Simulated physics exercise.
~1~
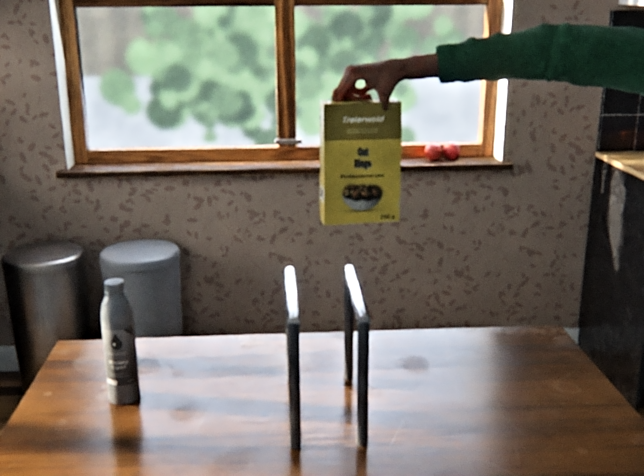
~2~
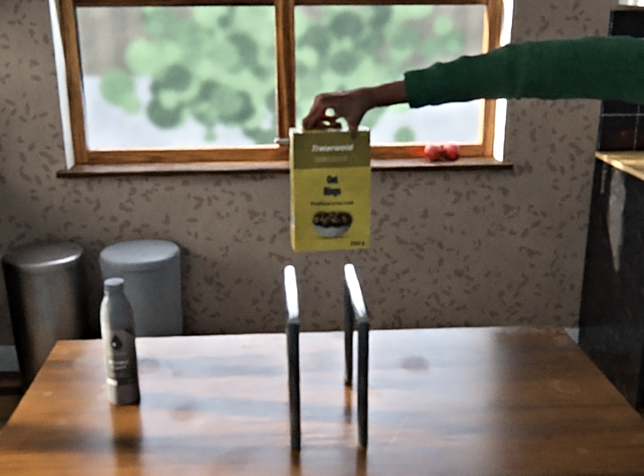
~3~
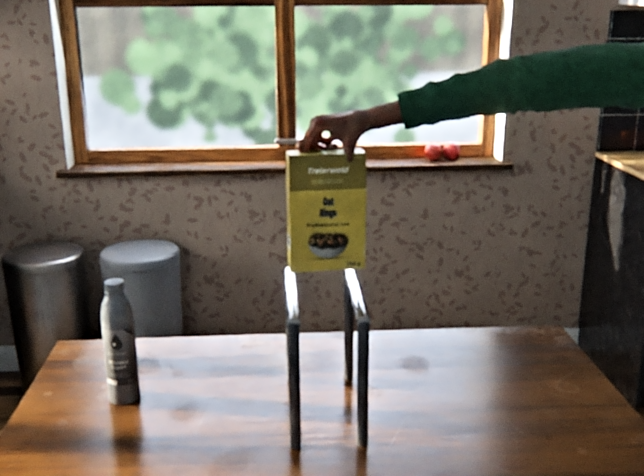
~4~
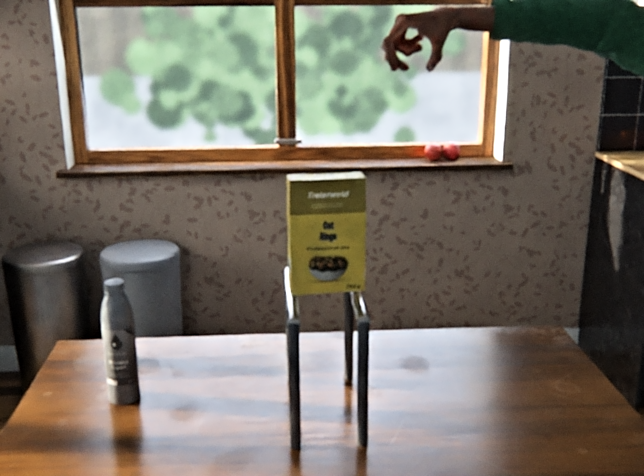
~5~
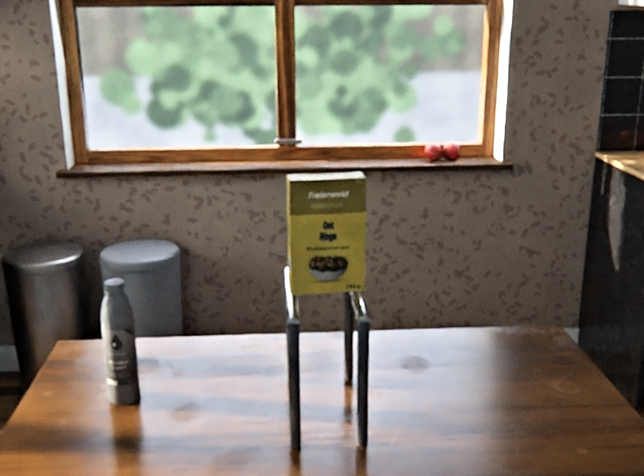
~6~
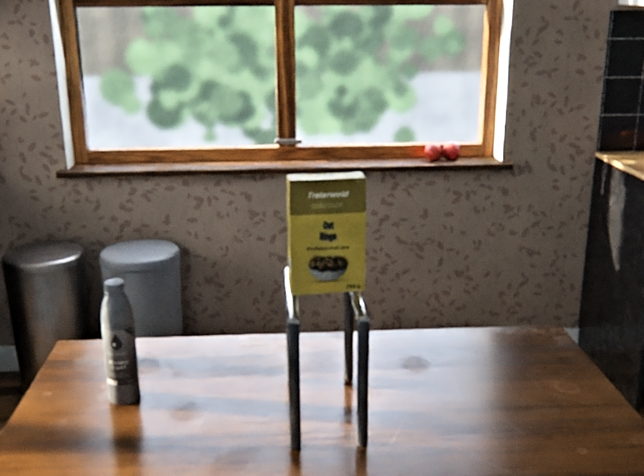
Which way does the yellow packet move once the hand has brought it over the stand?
It moves down, until it rests upright on top of the stand.
